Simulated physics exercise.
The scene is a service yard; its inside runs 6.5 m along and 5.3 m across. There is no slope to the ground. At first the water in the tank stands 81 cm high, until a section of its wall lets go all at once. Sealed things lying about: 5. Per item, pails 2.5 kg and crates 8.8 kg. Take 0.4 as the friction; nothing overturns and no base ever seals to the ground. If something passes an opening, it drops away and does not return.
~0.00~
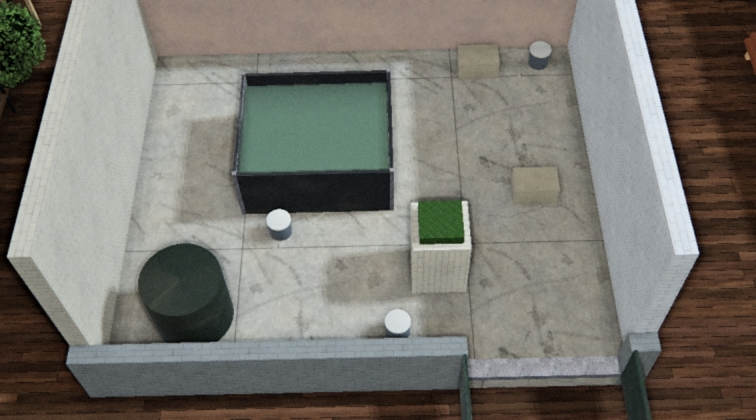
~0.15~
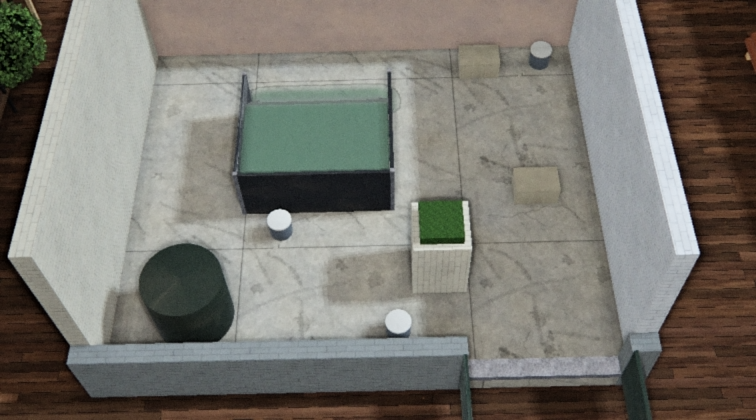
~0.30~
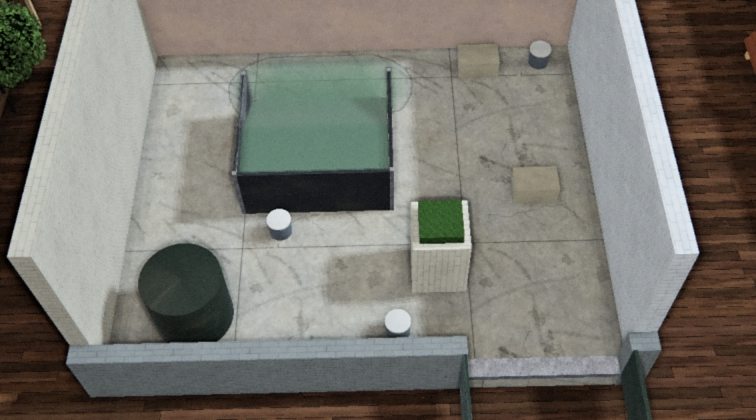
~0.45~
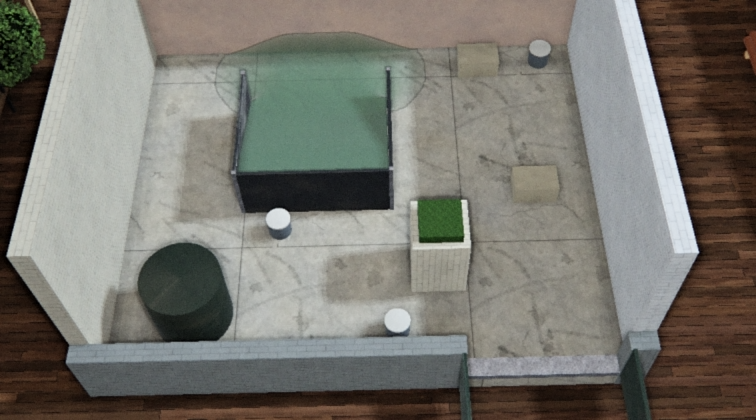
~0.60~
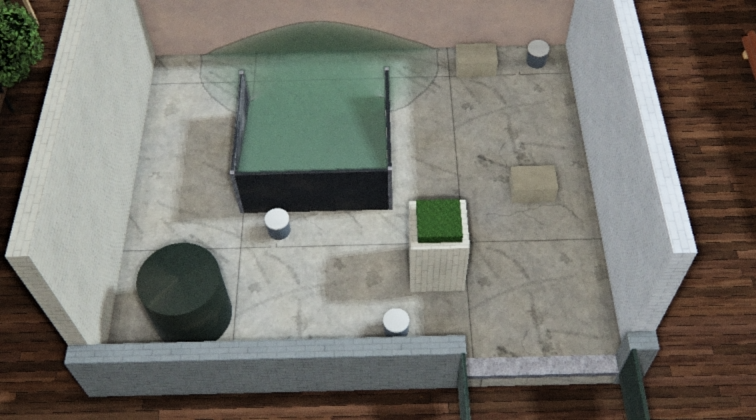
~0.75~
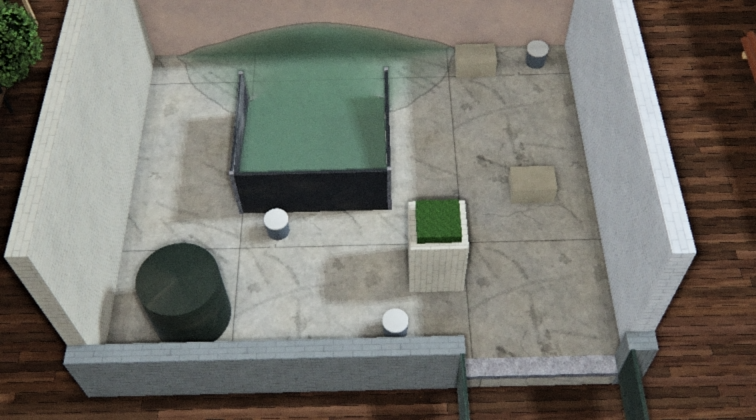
Green water spreads out the open back of a dark tank toward the pink wall.
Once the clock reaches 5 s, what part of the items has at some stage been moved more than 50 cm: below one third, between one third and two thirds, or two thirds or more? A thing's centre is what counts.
Two thirds or more.
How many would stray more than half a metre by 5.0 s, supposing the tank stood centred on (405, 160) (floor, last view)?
The count would be 3.
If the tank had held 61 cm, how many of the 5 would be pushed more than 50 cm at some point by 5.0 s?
With that change, 3 of them.
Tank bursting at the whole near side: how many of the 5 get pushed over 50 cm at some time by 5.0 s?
3.
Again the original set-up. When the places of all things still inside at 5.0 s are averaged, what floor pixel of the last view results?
The average lands around (394, 292).
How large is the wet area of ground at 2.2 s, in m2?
About 17 m2 is covered.
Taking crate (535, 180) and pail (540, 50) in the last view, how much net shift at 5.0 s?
In sequence, it comes out as 250 cm for the first and gone out for the second.
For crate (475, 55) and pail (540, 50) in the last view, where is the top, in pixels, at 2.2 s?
First near (558, 117), second near (570, 87).
After 1.1 s 0 of 5 are over 50 cm from their spots; 0 afloat.
After 2.2 s 2 of 5 are over 50 cm from their spots; 1 afloat.
After 3.5 s 3 of 5 are over 50 cm from their spots; 1 afloat.
After 5.0 s 4 of 5 are over 50 cm from their spots, and 4 have been at some point; 2 afloat.
